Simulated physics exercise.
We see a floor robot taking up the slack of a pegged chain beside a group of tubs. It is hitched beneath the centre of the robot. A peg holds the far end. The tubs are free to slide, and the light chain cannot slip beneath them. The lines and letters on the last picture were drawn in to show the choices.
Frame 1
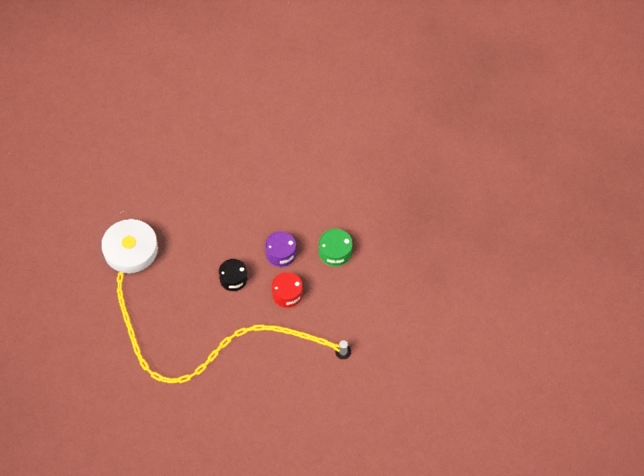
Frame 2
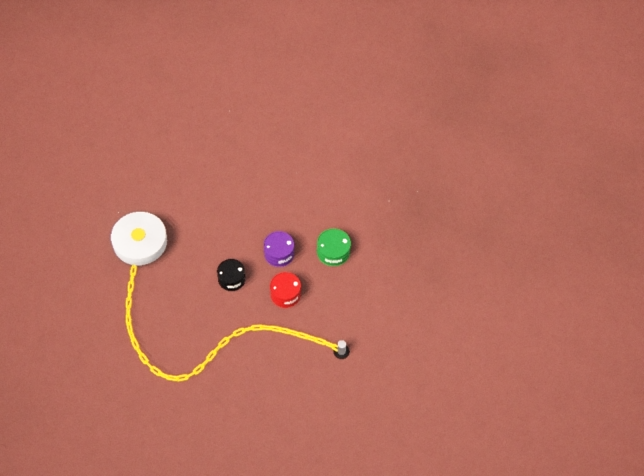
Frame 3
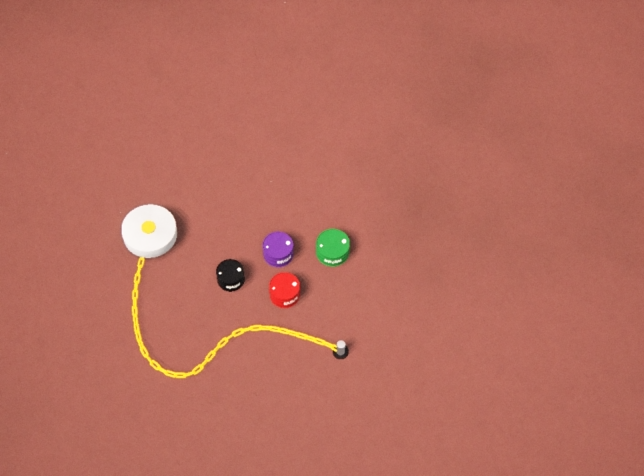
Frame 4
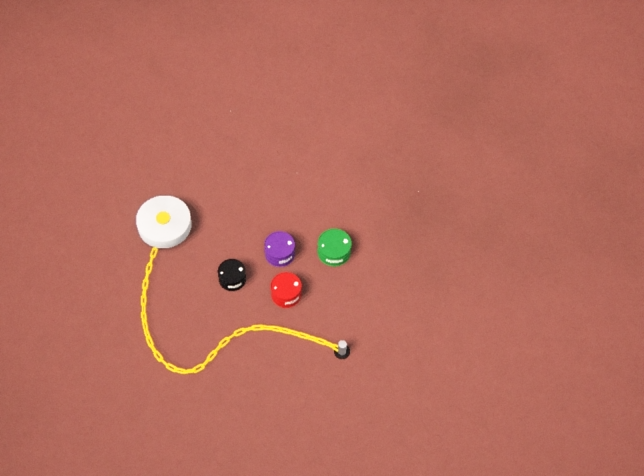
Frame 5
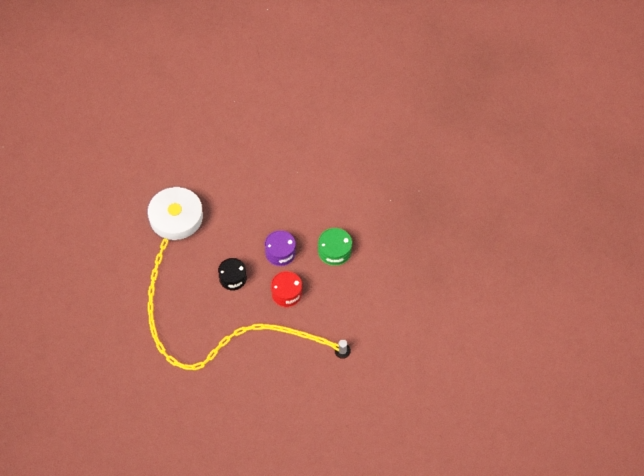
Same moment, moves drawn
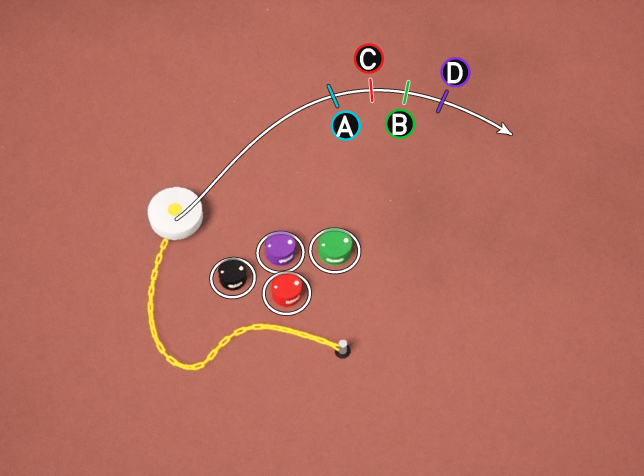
A white round robot with a yellow chain running from it to a small peg slid steadily up and to the right, while the black, purple, red and green tubs beside it stayed put.
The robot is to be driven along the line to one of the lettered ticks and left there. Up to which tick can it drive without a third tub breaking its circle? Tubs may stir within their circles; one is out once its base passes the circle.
At A, and not beyond.
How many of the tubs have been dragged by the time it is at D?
Four.
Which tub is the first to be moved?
The black tub.
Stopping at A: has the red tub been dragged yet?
No.
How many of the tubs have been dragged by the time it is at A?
By then, two.
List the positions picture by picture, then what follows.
Purple tub (281, 249); red tub (287, 290); green tub (335, 248), in the first frame.
Robot (139, 239); peg (342, 348), in the second frame.
Robot (150, 232); red tub (285, 290), in the third frame.
Robot (164, 223); black tub (232, 275), in the fourth frame.
Robot (176, 214); purple tub (280, 248); red tub (287, 289); green tub (335, 247), in the fifth frame.
On the marked copy, A at (333, 96); B at (406, 93); C at (371, 90); D at (442, 102); the route from (177, 219) via (323, 99) to (511, 134).
Following A. Soon after the start, robot (226, 164).
Later, robot (279, 116).
In the end, robot (333, 91); purple tub (287, 244); black tub (274, 267); two over the rings.
As for the rest, B has three over the rings; C has three over the rings; D has four over the rings.
